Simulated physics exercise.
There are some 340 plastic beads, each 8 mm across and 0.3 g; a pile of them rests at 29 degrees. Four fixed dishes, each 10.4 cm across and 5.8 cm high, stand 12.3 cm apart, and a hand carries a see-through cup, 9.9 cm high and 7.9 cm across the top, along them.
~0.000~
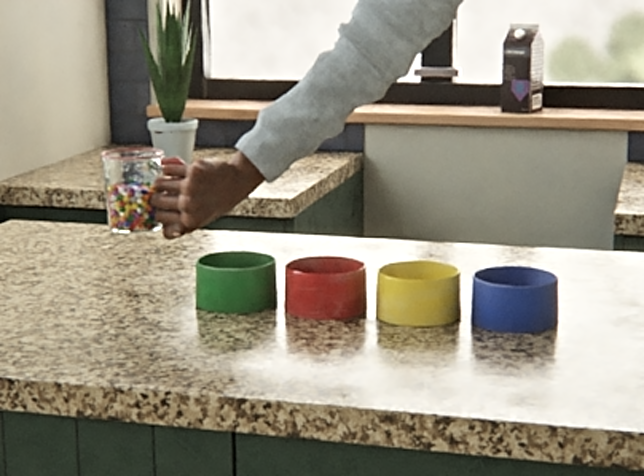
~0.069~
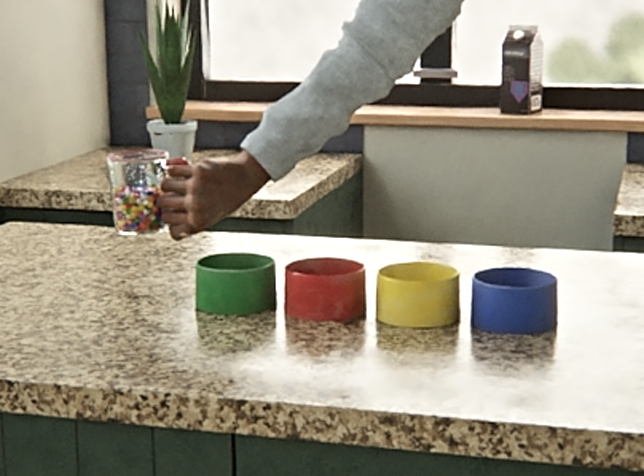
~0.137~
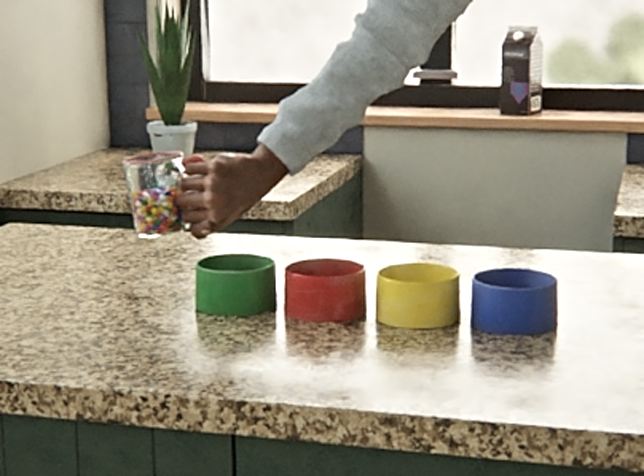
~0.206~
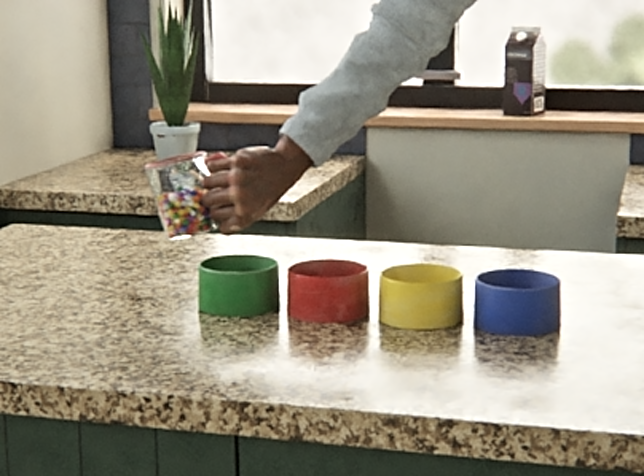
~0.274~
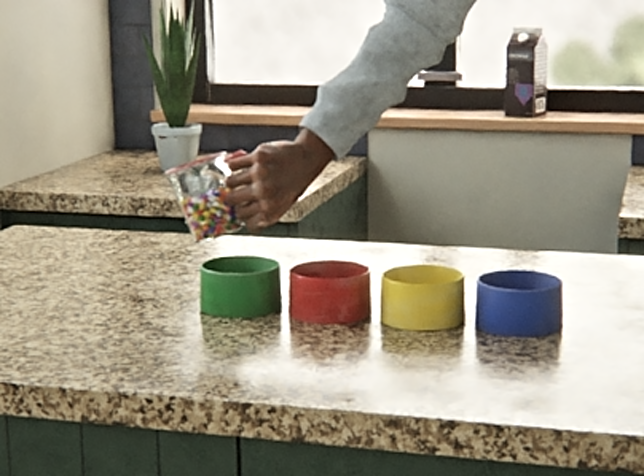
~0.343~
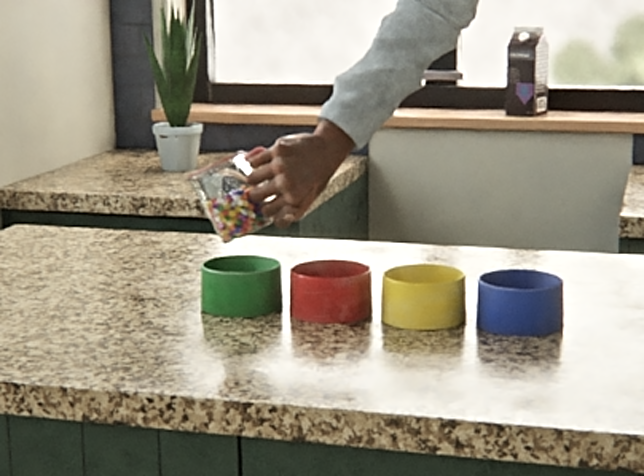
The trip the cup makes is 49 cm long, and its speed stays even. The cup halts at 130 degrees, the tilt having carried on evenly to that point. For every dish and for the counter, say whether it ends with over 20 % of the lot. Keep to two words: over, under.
Red: Under, blue: Under, green: Under, yellow: Over, counter: Over.
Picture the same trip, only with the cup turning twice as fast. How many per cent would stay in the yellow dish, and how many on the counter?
In that case I'd put yellow at 50 and the counter at 20.
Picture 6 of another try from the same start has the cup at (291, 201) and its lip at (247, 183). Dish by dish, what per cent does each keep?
You'd end up with red at 0, blue at 0, green at 0 and yellow at 60.
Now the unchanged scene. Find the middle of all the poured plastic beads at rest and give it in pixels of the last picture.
Approximately (440, 312) in the last view.
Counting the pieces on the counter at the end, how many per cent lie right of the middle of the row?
100 per cent.
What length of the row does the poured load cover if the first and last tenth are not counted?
Roughly 10 centimetres.
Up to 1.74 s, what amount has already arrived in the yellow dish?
Roughly 50 %.
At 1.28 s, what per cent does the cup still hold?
Around 100 in a hundred.
Then, at 0.90 s, tilt 74 degrees; cup holds 100 %.
After 1.28 s, tilt 108 degrees; cup holds 100 %.
Then, at 1.74 s, tilt 130 degrees; cup holds 0 %, yellow 50 %.
At rest (2.7 s), red 0 %, blue 0 %, green 0 %, yellow 50 %, counter 45 %.
